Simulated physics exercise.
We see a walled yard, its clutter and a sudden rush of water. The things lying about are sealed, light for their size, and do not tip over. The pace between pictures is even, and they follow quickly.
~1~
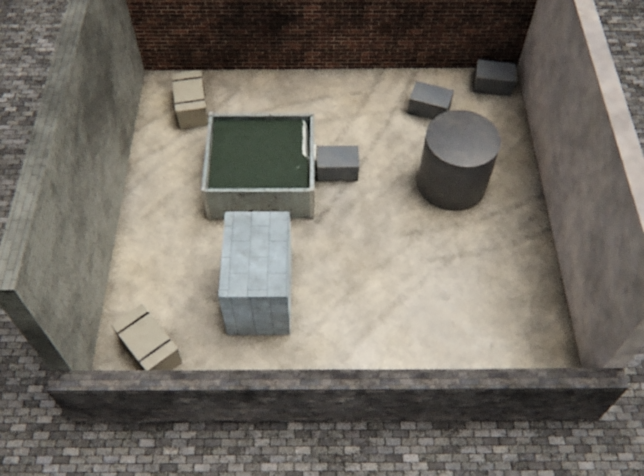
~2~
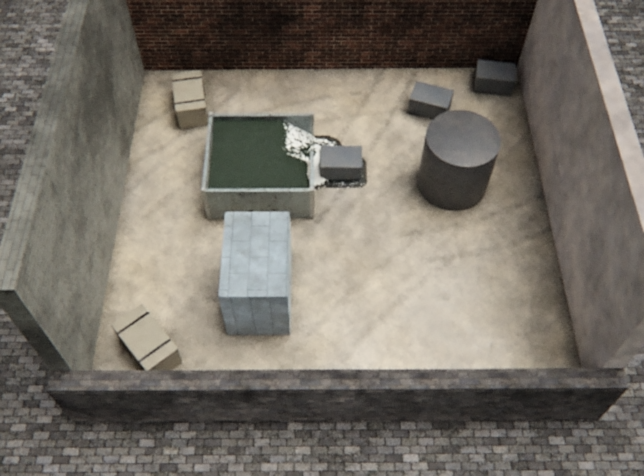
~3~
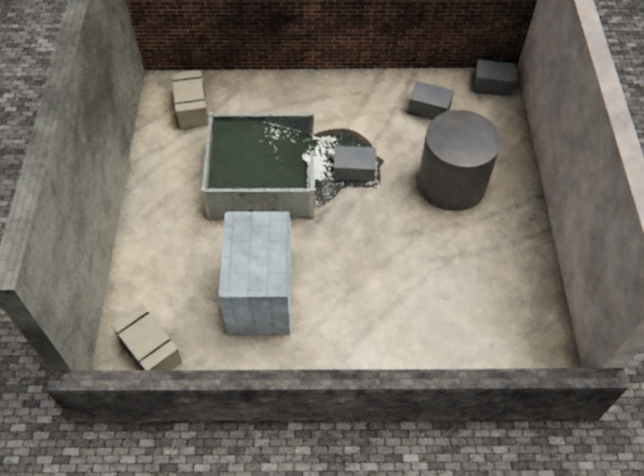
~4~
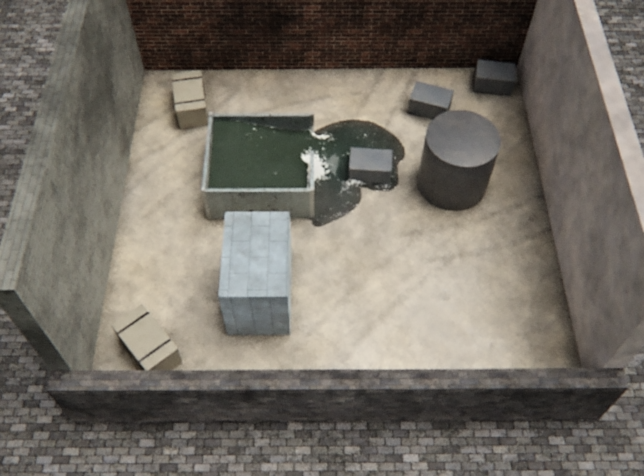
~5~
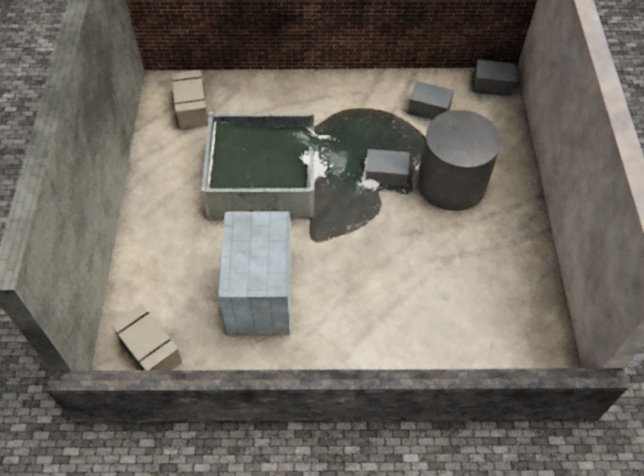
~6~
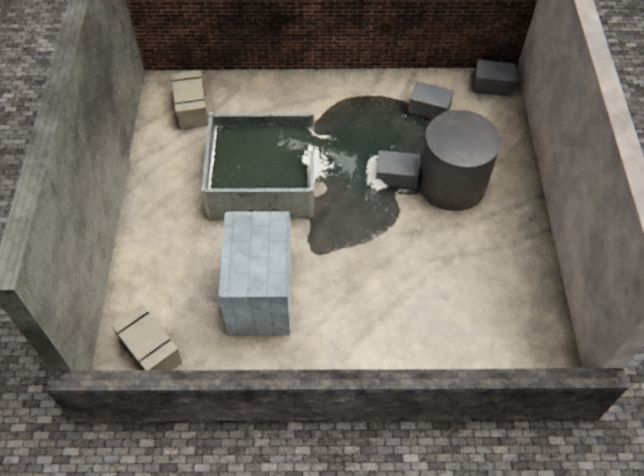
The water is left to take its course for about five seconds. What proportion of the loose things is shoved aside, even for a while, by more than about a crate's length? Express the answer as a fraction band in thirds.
Fraction band: 1/3 to 2/3.
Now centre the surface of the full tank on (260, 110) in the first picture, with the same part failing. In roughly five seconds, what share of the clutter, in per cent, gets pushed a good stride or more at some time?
Something like 40 in a hundred.
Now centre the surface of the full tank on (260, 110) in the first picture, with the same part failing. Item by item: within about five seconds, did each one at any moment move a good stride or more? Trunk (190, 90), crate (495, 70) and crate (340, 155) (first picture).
Item one not displaced far, item two travelled far enough, item three not displaced far.
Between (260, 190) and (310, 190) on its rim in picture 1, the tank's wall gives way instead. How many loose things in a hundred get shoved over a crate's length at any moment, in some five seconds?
That works out to some 0 %.
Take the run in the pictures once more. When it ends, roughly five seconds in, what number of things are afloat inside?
2.
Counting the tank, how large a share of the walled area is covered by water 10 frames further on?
By my count it's near 40 in a hundred.
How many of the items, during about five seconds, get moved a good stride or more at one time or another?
I count 3.
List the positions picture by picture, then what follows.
A crate at (338, 156) rests on the ground; a trunk at (144, 337), on the bottom; 0 of 5 have shifted, in the first frame.
A crate at (341, 156) rests on the ground, close to its start; a trunk at (144, 337) rests on the ground; 0 of 5 have shifted, in the second frame.
A crate at (355, 157), on the bottom, close to its start; a trunk at (144, 337), on the bottom; 1 of 5 have shifted, in the third frame.
A crate at (371, 159), on the bottom, a stride from its start; a trunk at (144, 337), on the bottom; 1 of 5 have shifted, in the fourth frame.
A crate at (388, 162), on the bottom, a stride from its start; a trunk at (144, 337) rests on the ground; 1 of 5 have shifted, in the fifth frame.
A crate at (399, 163), on the bottom, a stride from its start; a trunk at (144, 337) rests on the ground; 1 of 5 have shifted, in the sixth frame.
A moment on, 1 of 5 are well off their spots; 0 afloat.
Next, 2 of 5 are well off their spots; 2 afloat.
Later, 1 of 5 are well off their spots; 2 afloat.
In the end, 3 of 5 are well off their spots, and 3 have been at some point; 2 afloat.
